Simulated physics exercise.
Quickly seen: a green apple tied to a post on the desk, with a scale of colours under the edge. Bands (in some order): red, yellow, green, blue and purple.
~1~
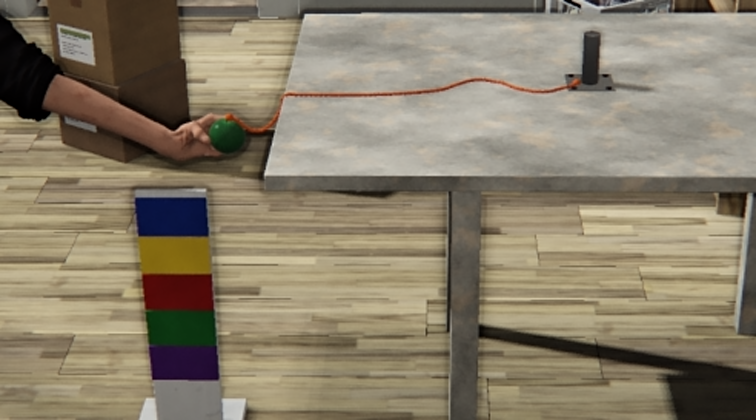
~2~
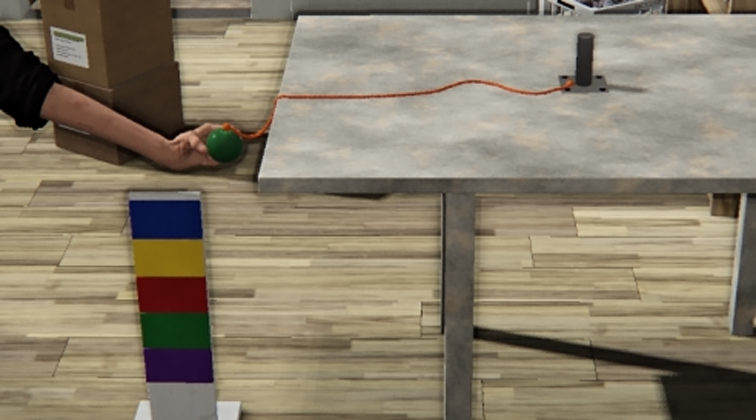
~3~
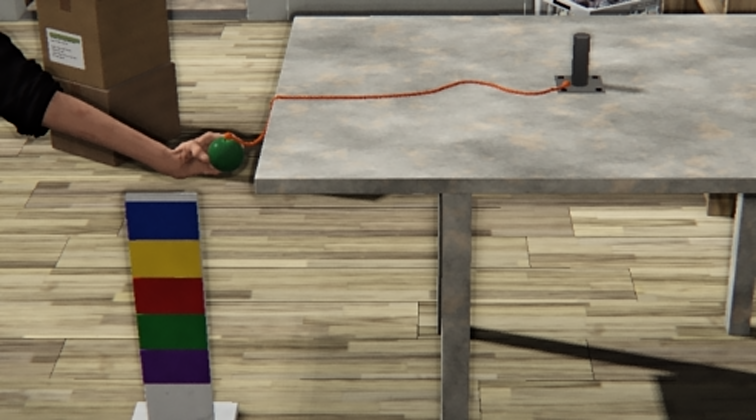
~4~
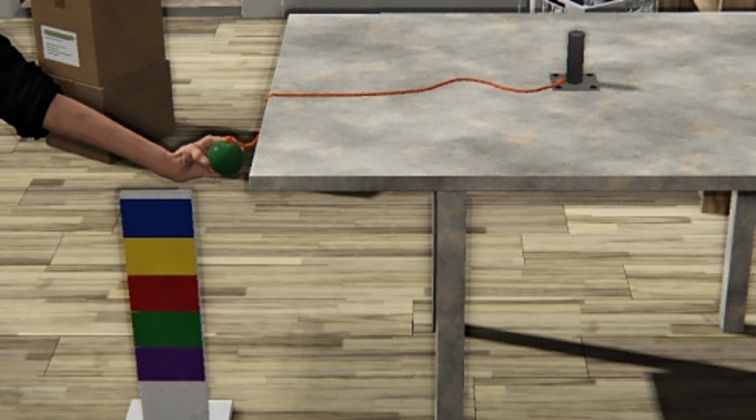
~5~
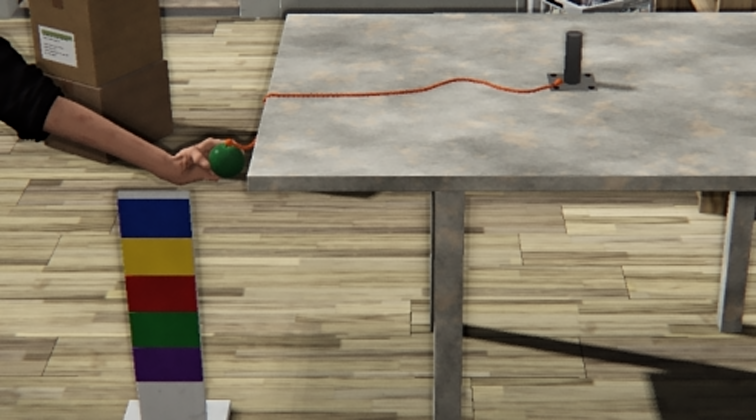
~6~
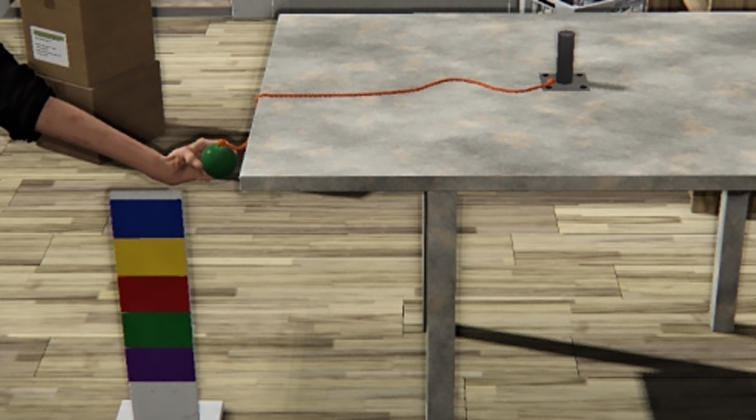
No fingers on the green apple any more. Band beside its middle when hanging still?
Blue.
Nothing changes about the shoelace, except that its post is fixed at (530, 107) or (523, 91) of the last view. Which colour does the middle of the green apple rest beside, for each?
It comes out yellow the first time and yellow the second time.
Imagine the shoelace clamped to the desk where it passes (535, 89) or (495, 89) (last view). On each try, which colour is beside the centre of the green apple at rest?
For the first place it's blue, and for the second blue.
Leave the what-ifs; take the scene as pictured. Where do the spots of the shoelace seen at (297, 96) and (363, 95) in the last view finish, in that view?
First: (266, 96). Second: (332, 92).
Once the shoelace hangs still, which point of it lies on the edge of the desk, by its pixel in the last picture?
(290, 96).
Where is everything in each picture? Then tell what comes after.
Green apple (227, 136); blue (171, 218); yellow (175, 256); red (178, 293); green (181, 329); purple (184, 364), in the first frame.
Green apple (224, 145); shoelace through (546, 93) (482, 82) (421, 94) (348, 97) (278, 103), in the second frame.
Green apple (226, 154), in the third frame.
Green apple (226, 158); shoelace through (536, 91) (473, 80) (412, 92) (339, 95) (269, 101), in the fourth frame.
Green apple (227, 161), in the fifth frame.
Green apple (219, 161); shoelace through (527, 91) (463, 80) (402, 92) (330, 96) (259, 101), in the sixth frame.
Early on, apple near (289, 203); level with blue.
Midway, apple near (259, 217); level with blue.
Finally, apple near (267, 218); level with blue. Its middle rests at the blue band.
